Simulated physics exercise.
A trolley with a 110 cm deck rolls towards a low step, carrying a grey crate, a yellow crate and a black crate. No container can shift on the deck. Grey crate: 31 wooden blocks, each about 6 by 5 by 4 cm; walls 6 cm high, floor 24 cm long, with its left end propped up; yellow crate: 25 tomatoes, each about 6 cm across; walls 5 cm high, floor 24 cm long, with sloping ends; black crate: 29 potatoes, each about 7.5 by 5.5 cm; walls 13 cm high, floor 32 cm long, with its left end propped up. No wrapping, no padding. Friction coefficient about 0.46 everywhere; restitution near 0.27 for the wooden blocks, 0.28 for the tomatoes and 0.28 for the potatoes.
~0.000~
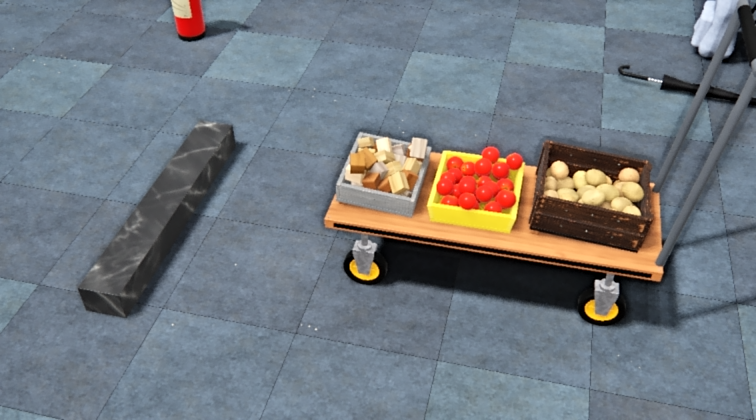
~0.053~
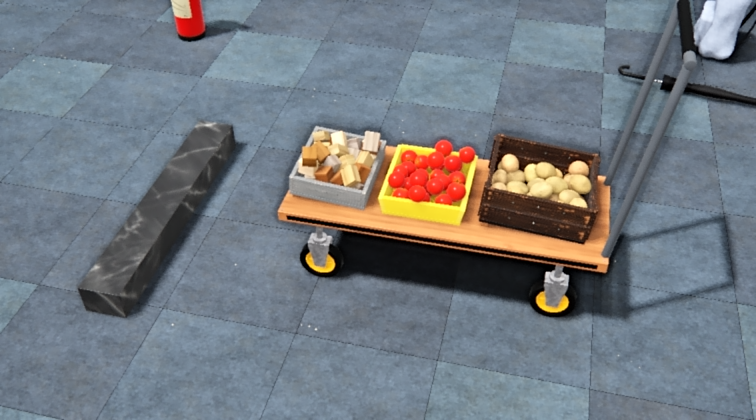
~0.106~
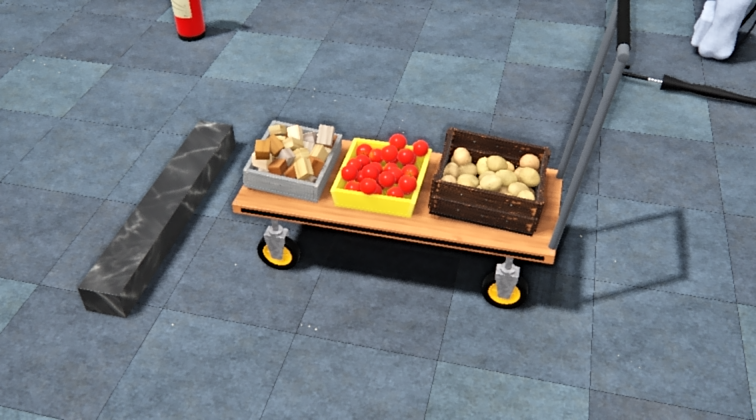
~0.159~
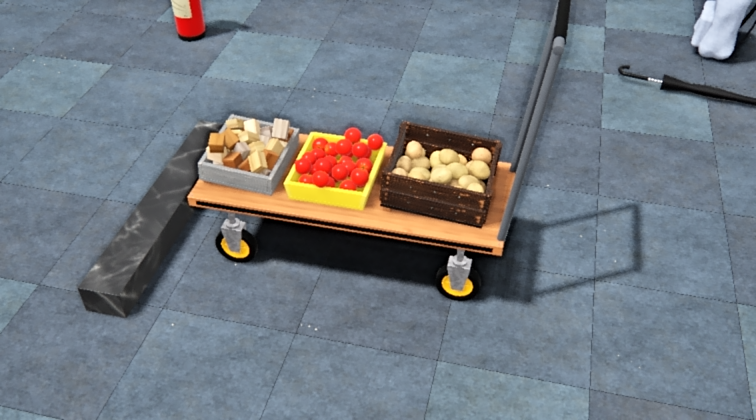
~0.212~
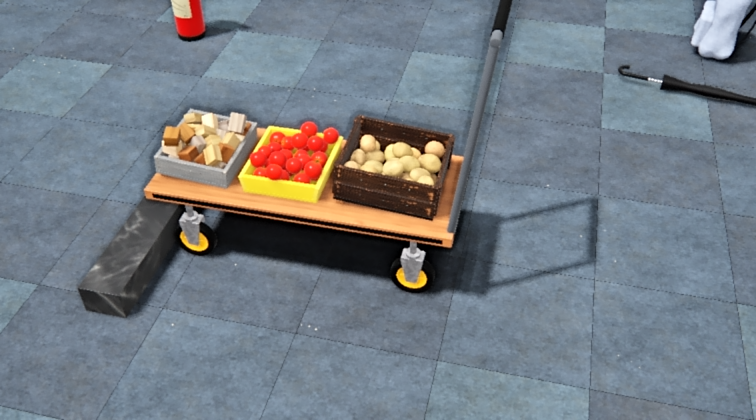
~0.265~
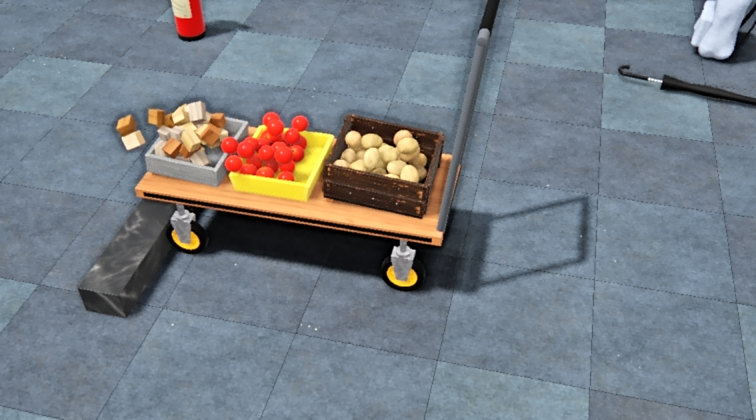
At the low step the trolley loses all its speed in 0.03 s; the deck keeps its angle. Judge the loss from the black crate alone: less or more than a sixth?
Under a sixth of the potatoes leave the black crate.
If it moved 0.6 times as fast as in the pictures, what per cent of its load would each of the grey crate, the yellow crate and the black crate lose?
Then grey crate 20, yellow crate 20, black crate 0 per cent.
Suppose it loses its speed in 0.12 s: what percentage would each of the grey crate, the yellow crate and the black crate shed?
Then grey crate 20, yellow crate 40, black crate 0 per cent.
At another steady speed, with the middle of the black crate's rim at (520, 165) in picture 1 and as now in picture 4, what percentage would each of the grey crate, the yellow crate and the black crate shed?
In that case grey crate 10, yellow crate 20, black crate 0 per cent.
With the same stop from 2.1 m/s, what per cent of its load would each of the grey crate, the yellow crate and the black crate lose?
In that case grey crate 20, yellow crate 20, black crate 0 per cent.
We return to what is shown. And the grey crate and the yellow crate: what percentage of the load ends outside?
About: Grey crate 35, yellow crate 40 per cent.
After 0.31 s, grey crate 26 in, 5 out, yellow crate 21 in, 4 out and black crate 29 in, 0 out.
After 0.43 s, grey crate 21 in, 10 out, yellow crate 16 in, 9 out and black crate 29 in, 0 out.
After 0.66 s, grey crate 20 in, 11 out, yellow crate 15 in, 10 out and black crate 29 in, 0 out.
When it is over (at 1.16 s), grey crate 20 in, 11 out, yellow crate 15 in, 10 out and black crate 29 in, 0 out. Asked share, 0 of 29, 0 per cent.
